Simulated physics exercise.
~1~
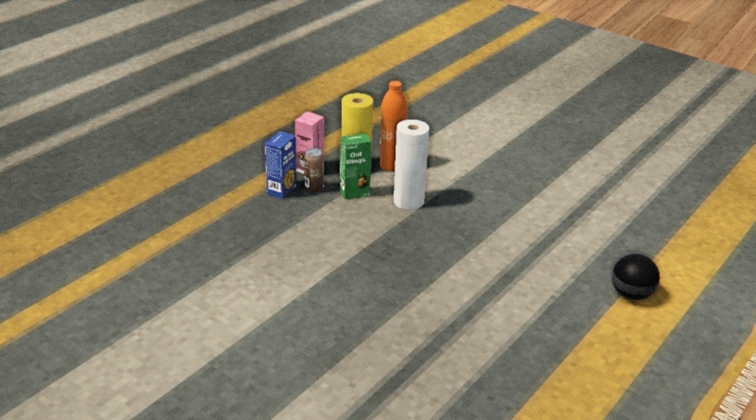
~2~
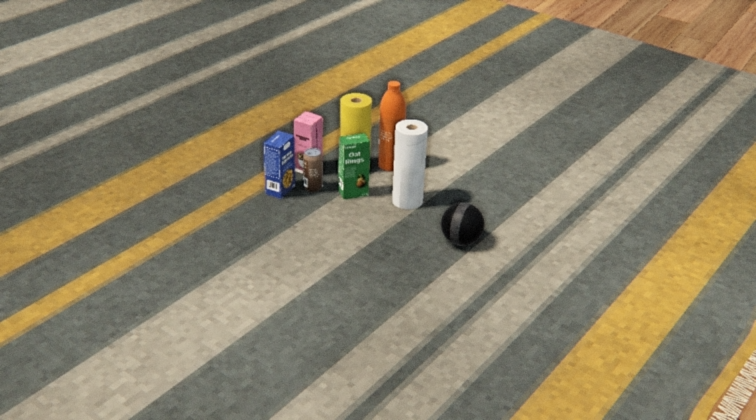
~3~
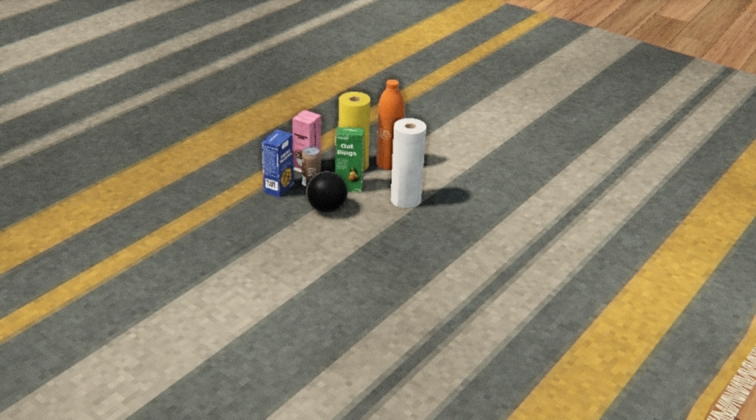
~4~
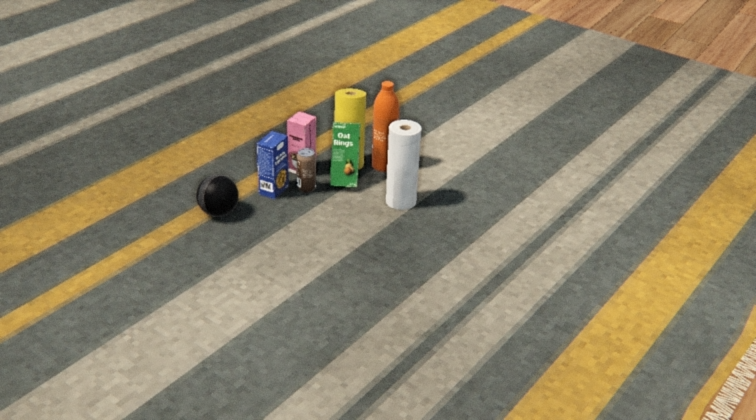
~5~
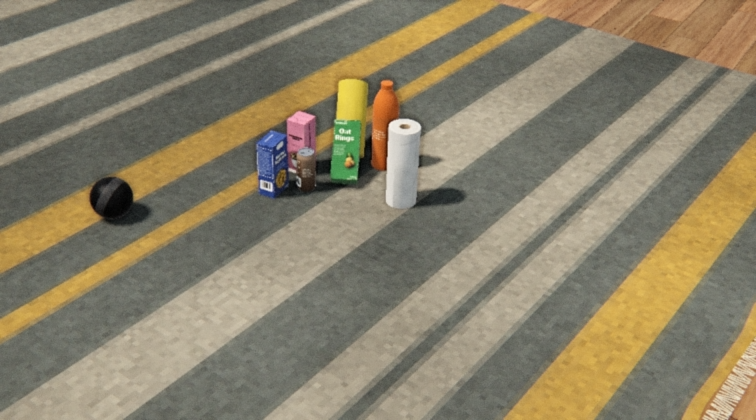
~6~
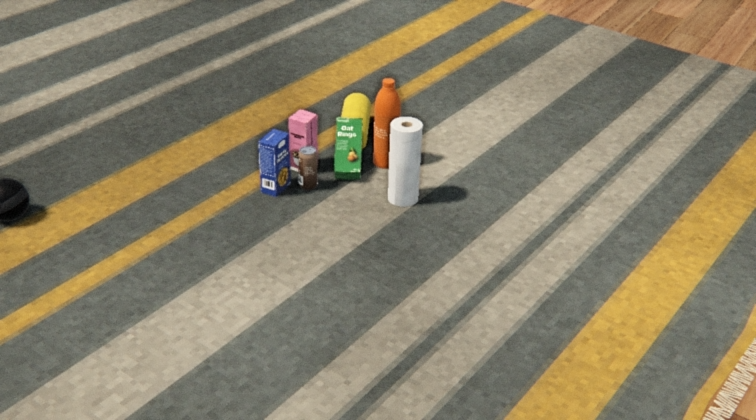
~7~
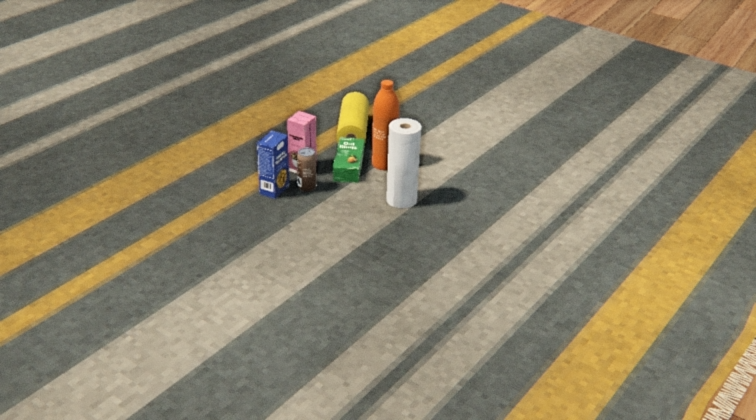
On a striped rug, a black ball rolls left past grouped items as the green carton and yellow roll topple.
